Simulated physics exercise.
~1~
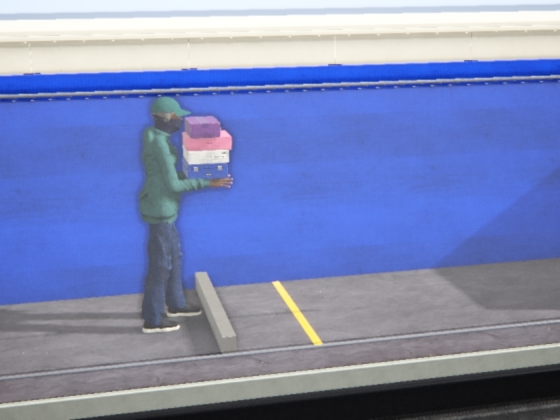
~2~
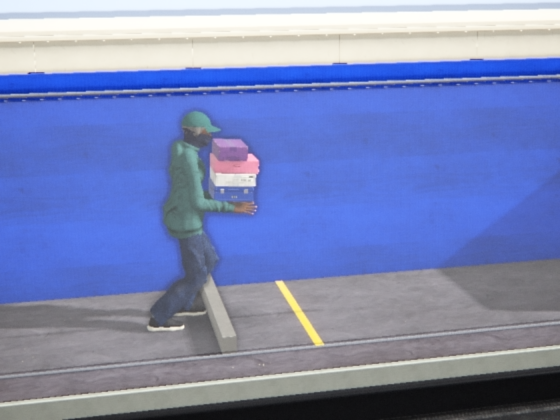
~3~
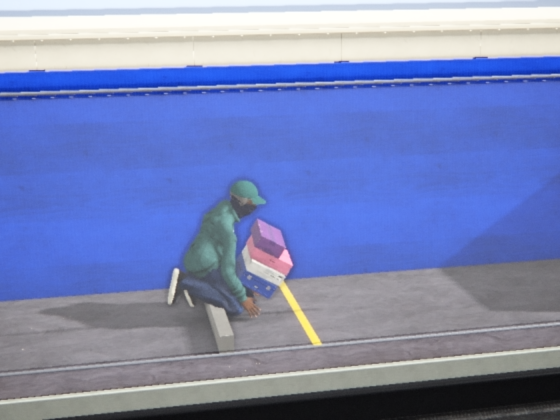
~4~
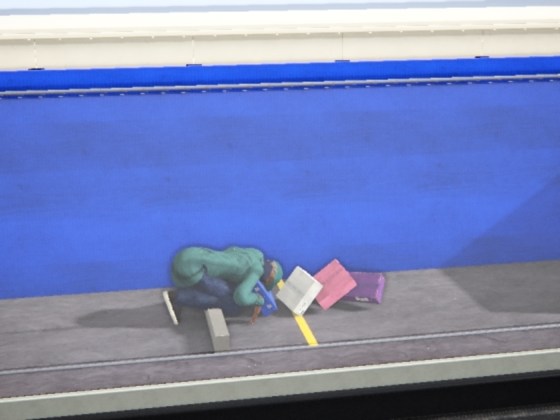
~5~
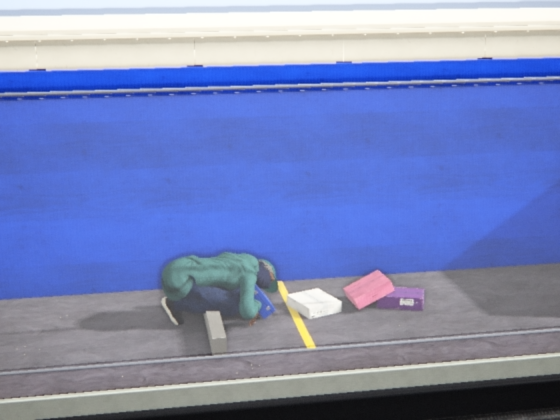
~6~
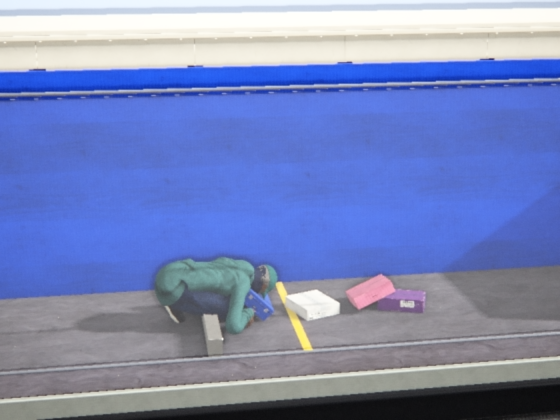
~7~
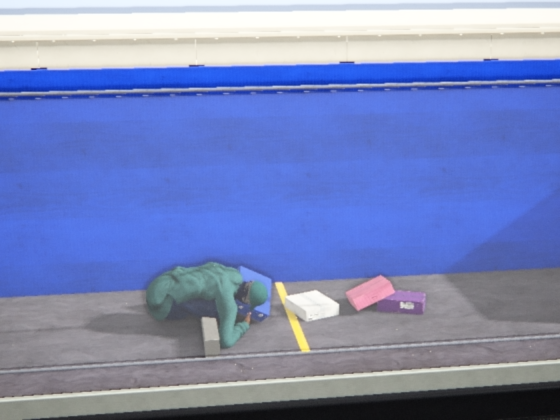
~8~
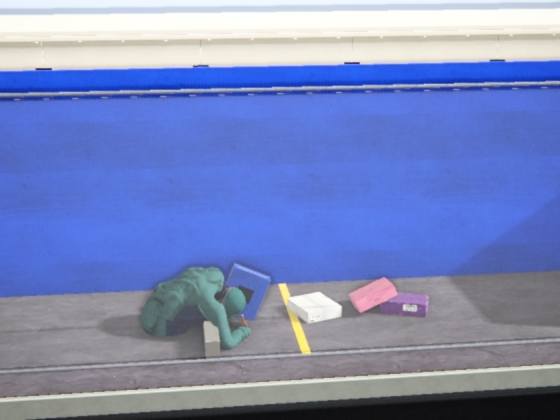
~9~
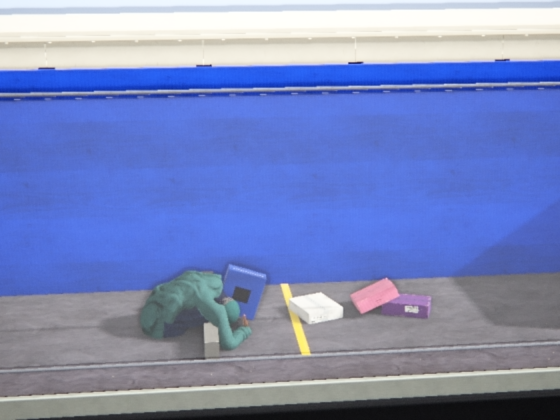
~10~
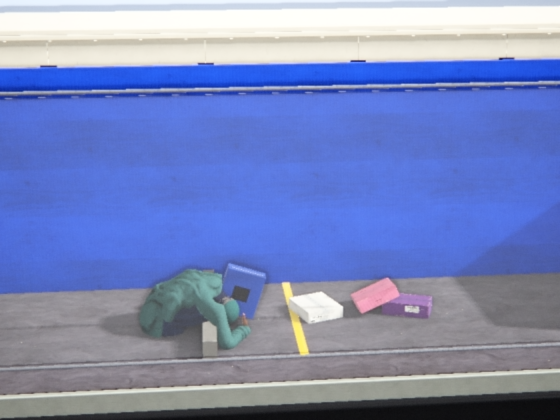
The footage shows a figure in green carrying stacked boxes rightward, then crumpling over a low grey block as the stack spills; the white, pink and purple boxes land beyond the yellow line, while the figure lies slumped short of it beside the tipped blue box.
